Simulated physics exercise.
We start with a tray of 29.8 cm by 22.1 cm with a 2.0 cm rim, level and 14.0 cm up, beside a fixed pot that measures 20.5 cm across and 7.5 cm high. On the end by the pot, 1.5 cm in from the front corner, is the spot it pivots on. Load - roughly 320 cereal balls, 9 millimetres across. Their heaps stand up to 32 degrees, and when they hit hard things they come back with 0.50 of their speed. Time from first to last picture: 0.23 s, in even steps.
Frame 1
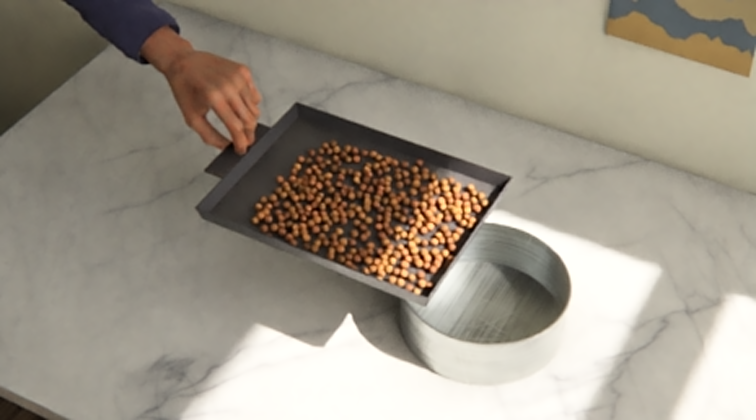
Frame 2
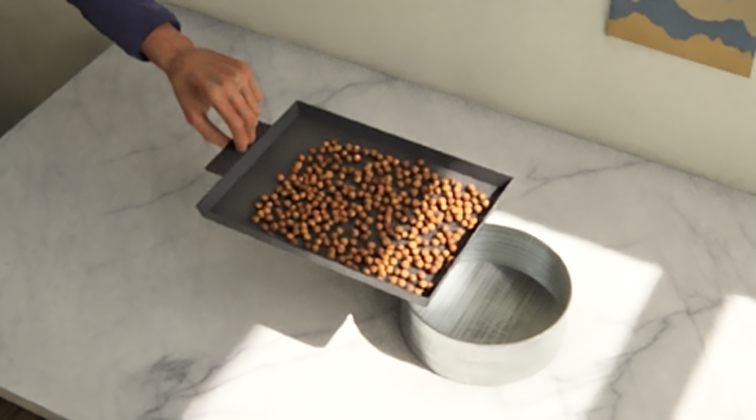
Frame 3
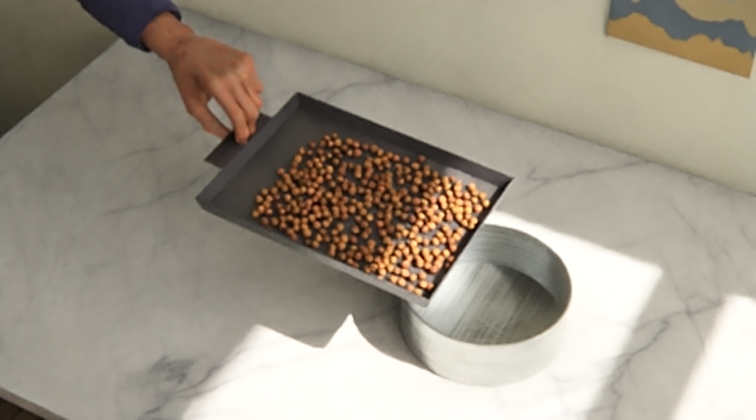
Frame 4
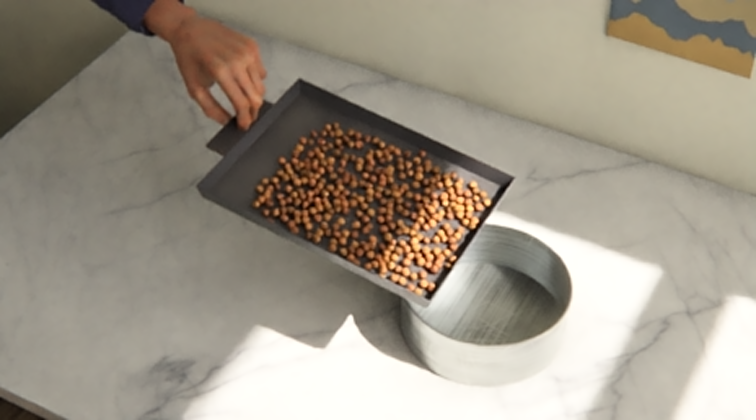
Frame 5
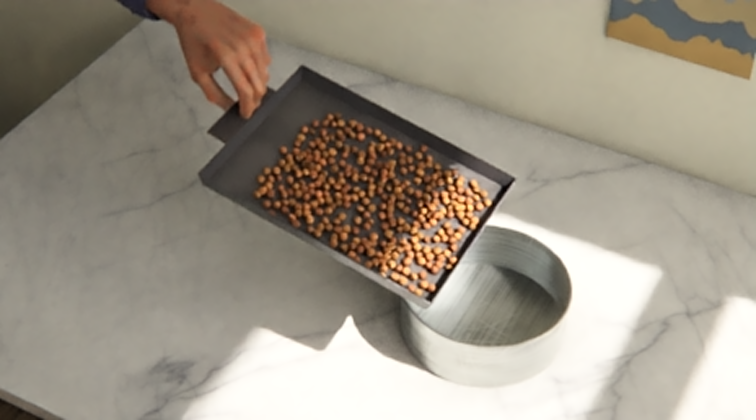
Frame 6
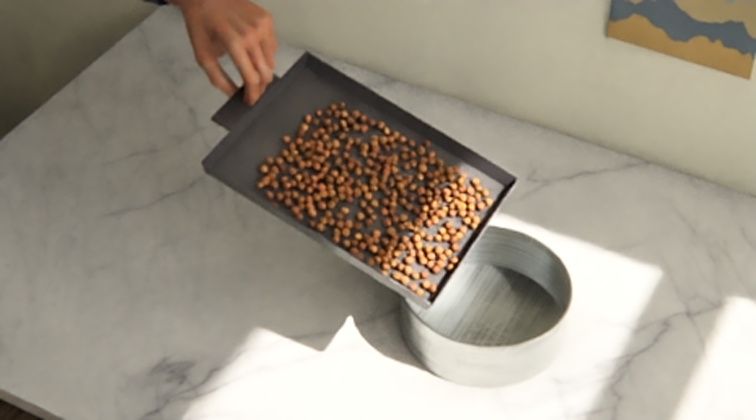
A hand held a dark tray of small round brown balls above a marble counter, then gradually raised its left end, tilting it toward the round gray pot while the balls stayed spread across it.
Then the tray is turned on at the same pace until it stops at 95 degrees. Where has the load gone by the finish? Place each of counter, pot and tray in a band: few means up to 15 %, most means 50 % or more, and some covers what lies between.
Counter: Some; pot: Most; tray: Few.
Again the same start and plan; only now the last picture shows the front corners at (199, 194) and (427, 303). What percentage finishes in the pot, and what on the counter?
Final per cent - pot 0, counter 100.
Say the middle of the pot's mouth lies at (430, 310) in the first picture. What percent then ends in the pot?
The share would be some 60 per cent.
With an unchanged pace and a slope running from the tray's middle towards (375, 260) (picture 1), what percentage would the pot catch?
Near 0 percent, give or take.
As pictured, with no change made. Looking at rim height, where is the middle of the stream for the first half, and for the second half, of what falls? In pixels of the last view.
(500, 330) first, (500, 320) later, roughly.
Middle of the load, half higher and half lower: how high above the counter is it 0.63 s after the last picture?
I'd put it near 20 cm.
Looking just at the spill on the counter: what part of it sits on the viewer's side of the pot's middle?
Share: Some 90 %.
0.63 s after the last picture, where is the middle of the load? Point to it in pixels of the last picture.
Load centre: About (467, 232) px.
Then, 0.38 s after the last picture, tilt 55 degrees; the tray holds 100 %, the pot 0 %.
Then, 0.63 s after the last picture, tilt 80 degrees; the tray holds 90 %, the pot 0 %.
Then, 0.99 s after the last picture, tilt 95 degrees; the tray holds 5 %, the pot 60 %.
In the end, counter 35 %, pot 65 %, tray 0 %.
